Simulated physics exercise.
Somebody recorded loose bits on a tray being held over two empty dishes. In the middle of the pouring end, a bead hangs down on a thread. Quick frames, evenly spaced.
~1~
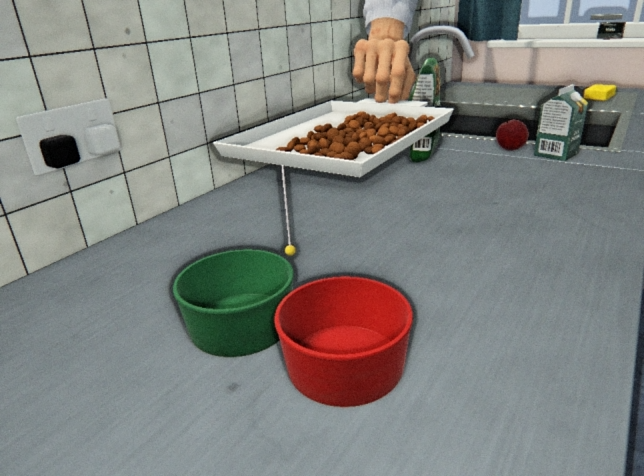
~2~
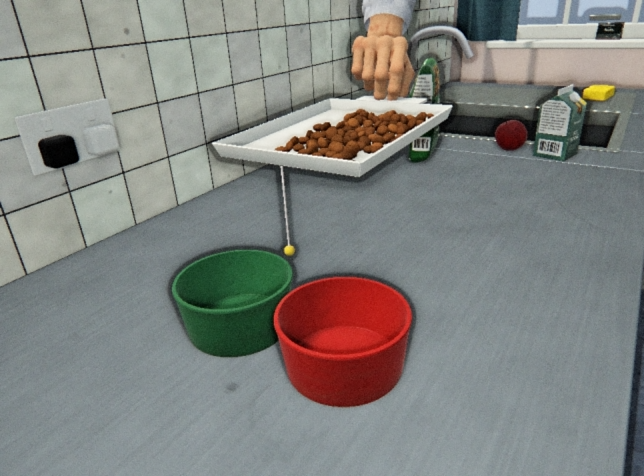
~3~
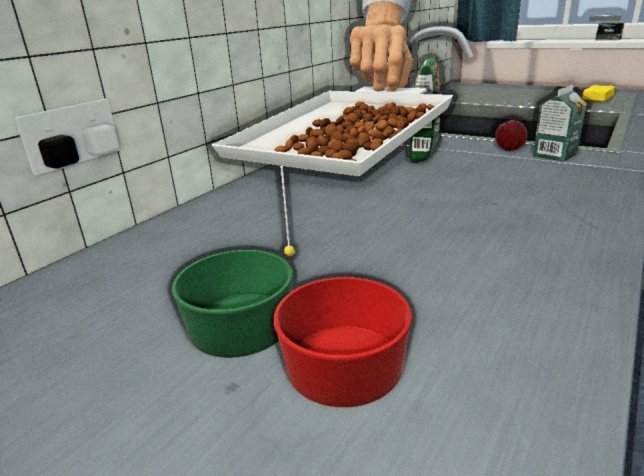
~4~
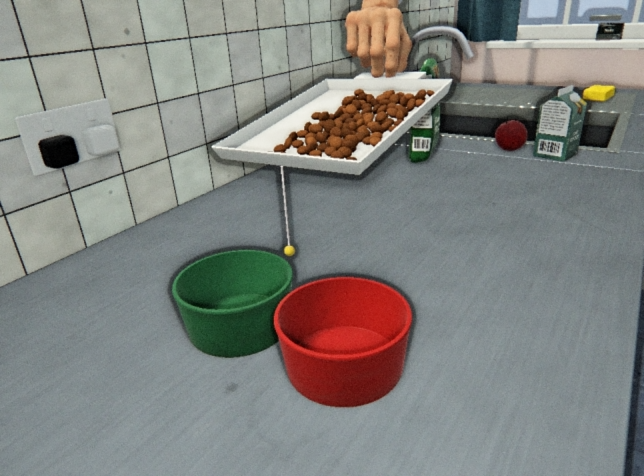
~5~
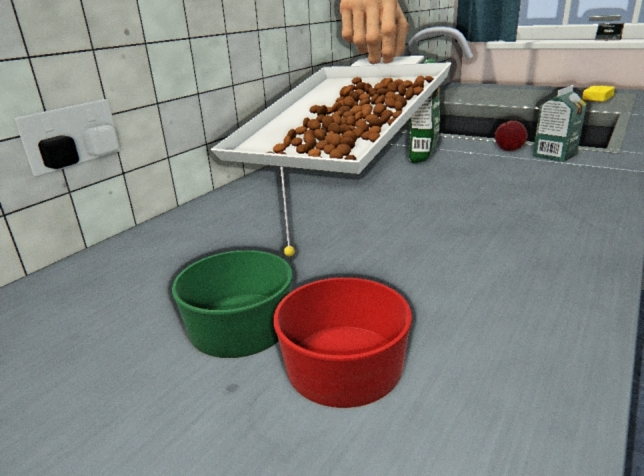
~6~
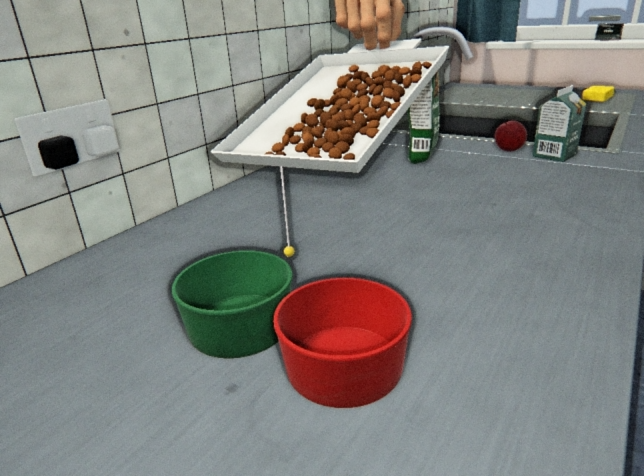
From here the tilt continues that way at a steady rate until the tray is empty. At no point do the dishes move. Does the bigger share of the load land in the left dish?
Yes - looks to me like the dish on the left ends up with more.
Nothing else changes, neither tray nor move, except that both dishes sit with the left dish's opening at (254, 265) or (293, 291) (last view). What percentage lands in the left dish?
Roughly 70 % and 40 %.
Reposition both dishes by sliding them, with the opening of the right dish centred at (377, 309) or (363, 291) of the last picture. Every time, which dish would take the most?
First place: The leftmost dish. Second place: The leftmost dish.
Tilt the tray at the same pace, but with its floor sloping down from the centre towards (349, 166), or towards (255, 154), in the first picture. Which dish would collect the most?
First the dish on the right, then the dish on the left.
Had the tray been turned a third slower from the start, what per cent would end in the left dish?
Roughly 70%.
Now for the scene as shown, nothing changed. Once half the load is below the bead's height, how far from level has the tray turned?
It is at around 90 degrees.
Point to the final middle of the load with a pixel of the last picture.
Around (238, 319), give or take.
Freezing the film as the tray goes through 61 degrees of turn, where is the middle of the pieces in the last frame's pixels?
The load is centred near (276, 134).
Just after the last frame, tray tipped steeply; almost all on the tray; just a few in the air.
A moment on, tray tipped right over; about a tenth on the tray; about a tenth in the right dish; roughly half in the left dish; about a tenth outside both; about a tenth in the air.
Further on, tray tipped past a quarter turn; about a tenth in the right dish; the larger part in the left dish; roughly a quarter outside both.
When it is over, tray tipped past a quarter turn; about a tenth in the right dish; the larger part in the left dish; roughly a quarter outside both.
